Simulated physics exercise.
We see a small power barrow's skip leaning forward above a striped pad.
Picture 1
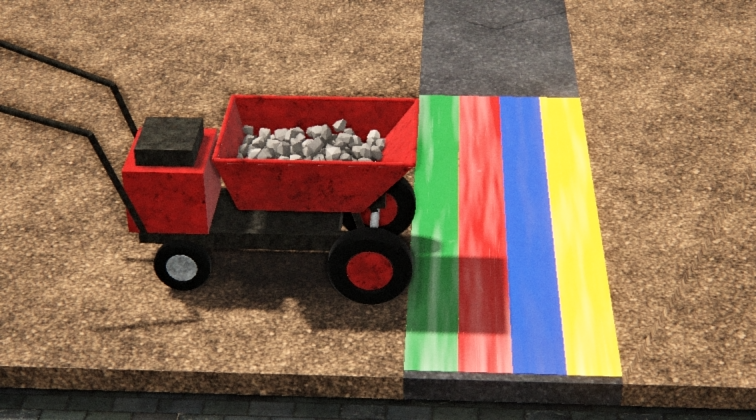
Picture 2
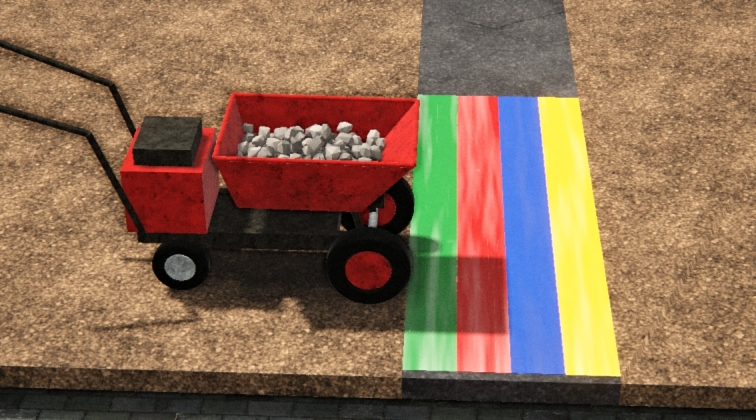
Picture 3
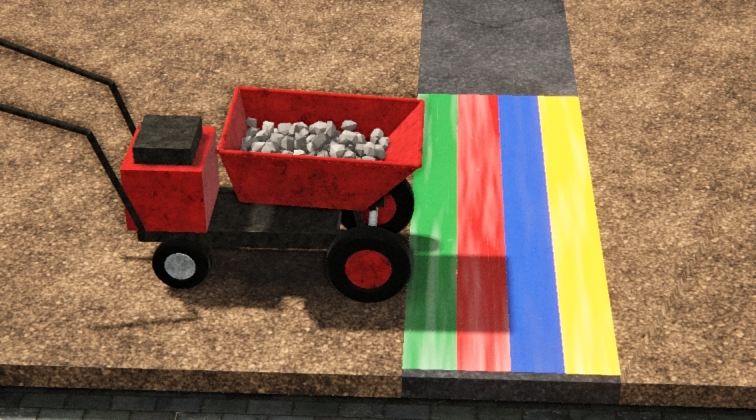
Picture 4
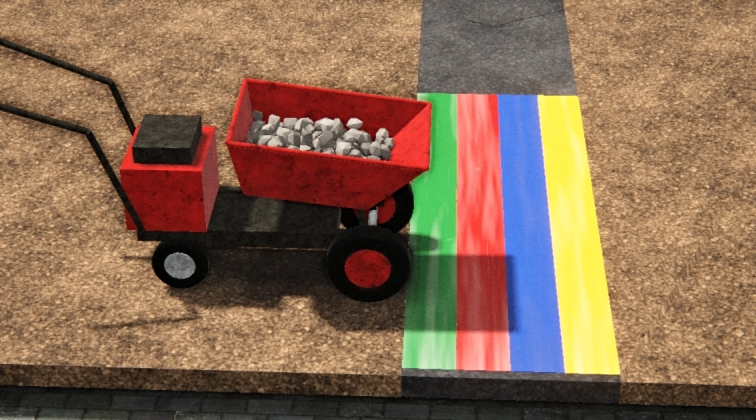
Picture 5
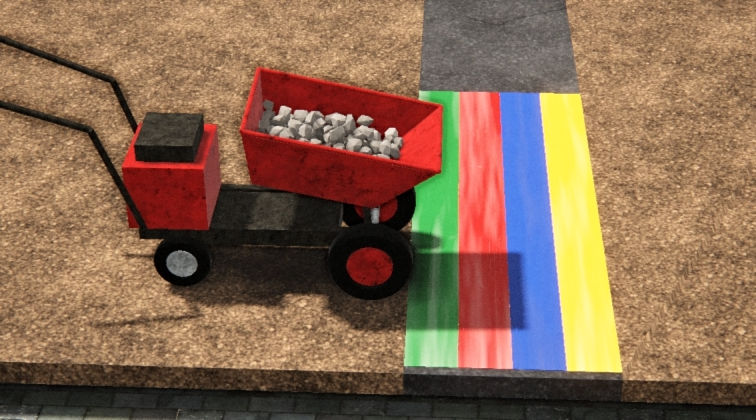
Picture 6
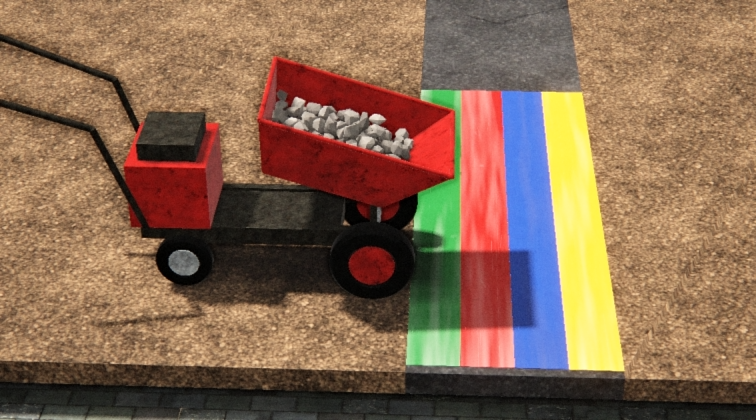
The red skip of a small power barrow, loaded with broken grey stones, starts level, then tilts gradually forward to the right, its rear rising above the chassis beside a pad striped green, red, blue and yellow.
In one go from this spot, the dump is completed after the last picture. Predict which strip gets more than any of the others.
The blue strip gets the most.
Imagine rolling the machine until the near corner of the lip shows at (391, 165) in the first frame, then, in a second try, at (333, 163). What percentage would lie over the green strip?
In turn 0 and 30 in a hundred.
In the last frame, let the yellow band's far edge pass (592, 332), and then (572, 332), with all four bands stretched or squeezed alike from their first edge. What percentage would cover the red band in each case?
About 0 %, then 0 %.
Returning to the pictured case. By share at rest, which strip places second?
I'd say yellow.
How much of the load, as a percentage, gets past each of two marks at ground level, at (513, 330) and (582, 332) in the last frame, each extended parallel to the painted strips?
Some 80 and some 30 per cent, respectively.
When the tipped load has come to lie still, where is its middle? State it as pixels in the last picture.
Somewhere around (552, 259) in the last picture.
Just after the last frame, skip tipped steeply; every one in the skip.
A moment on, skip tipped right over; roughly two thirds in the skip; just a few over the red strip; roughly a third over the blue strip; just a few over the yellow strip.
Further on, skip tipped right over; about a tenth in the skip; about a tenth over the red strip; roughly a third over the blue strip; roughly a quarter over the yellow strip; about a tenth off the paint.
When it is over, skip tipped right over; about a tenth in the skip; not one over the green strip; about a tenth over the red strip; roughly a third over the blue strip; roughly a quarter over the yellow strip; about a tenth off the paint.
